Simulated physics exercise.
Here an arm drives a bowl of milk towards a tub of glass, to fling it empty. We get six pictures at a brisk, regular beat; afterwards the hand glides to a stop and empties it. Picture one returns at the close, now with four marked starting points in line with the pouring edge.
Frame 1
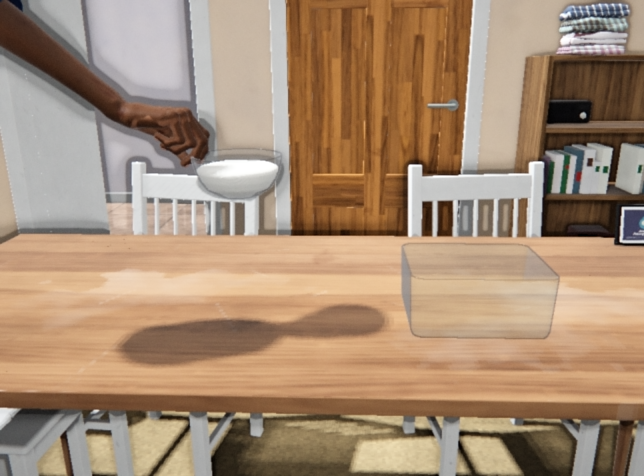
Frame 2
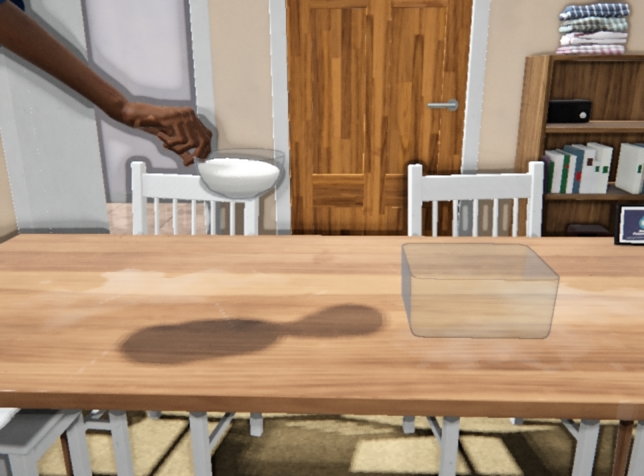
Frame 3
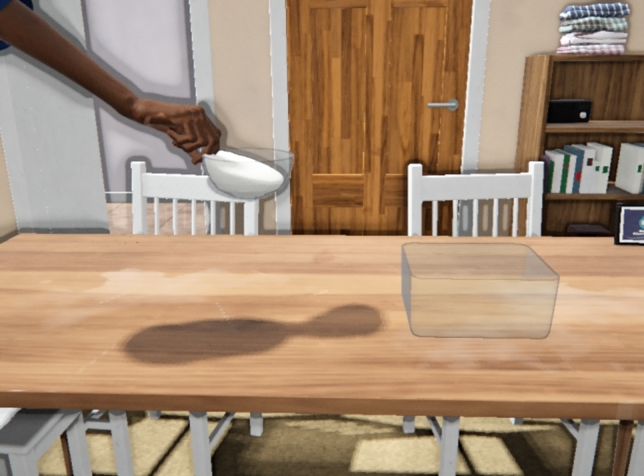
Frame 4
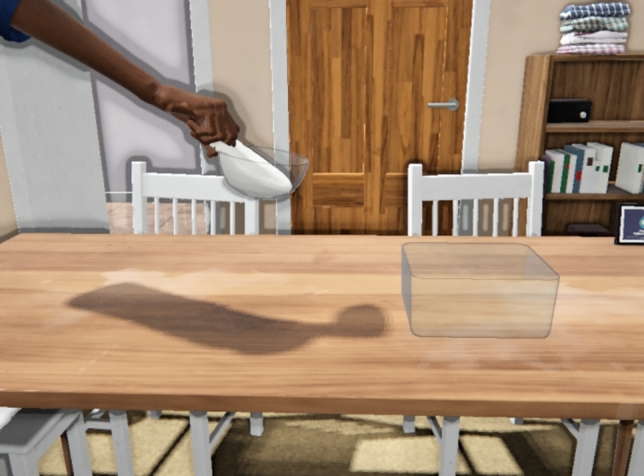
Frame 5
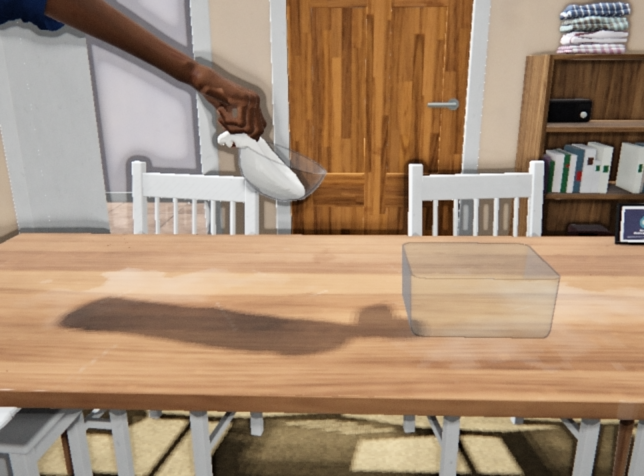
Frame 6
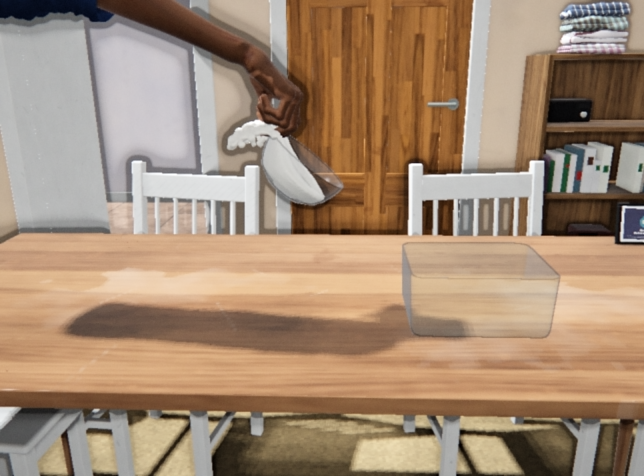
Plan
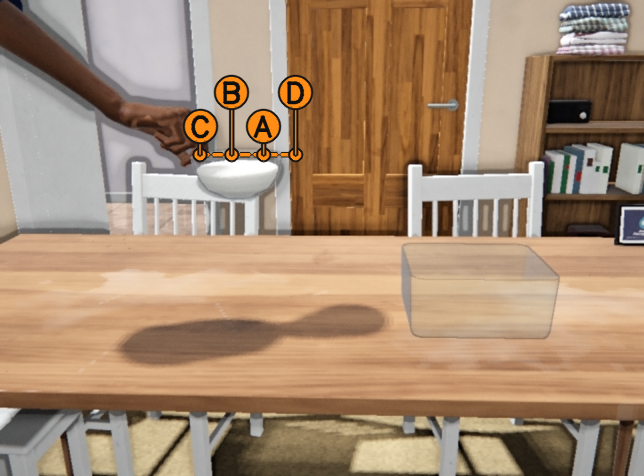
A dark-skinned arm in a blue sleeve reaches in from the upper left of a dining room, seen from a steady view across a wooden table. It holds a white bowl above the table, left of a clear glass tub, with white chairs, a wooden door and a bookshelf behind. The hand moves right, tilting the bowl steeply toward the tub as white milk slides past its rim.
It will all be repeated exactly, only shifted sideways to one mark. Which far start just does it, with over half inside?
Dot A just does it.
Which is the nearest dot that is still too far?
That is dot B.
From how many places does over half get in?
Two of the four.
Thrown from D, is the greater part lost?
No, that is safe.
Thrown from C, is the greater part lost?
Yes, that goes wrong.
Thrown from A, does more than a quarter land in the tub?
Yes, clearly.
On the marked copy, A at (263, 154); B at (231, 154); C at (200, 154); D at (295, 154).
With A, about 66 % lands in the tub, 17 % falls short and 17 % goes beside or beyond.
With B, about 27 % lands in the tub, 65 % falls short and 8 % goes beside or beyond.
With C, about 1 % lands in the tub, 94 % falls short and 5 % goes beside or beyond.
With D, about 71 % lands in the tub, 20 % falls short and 9 % goes beside or beyond.
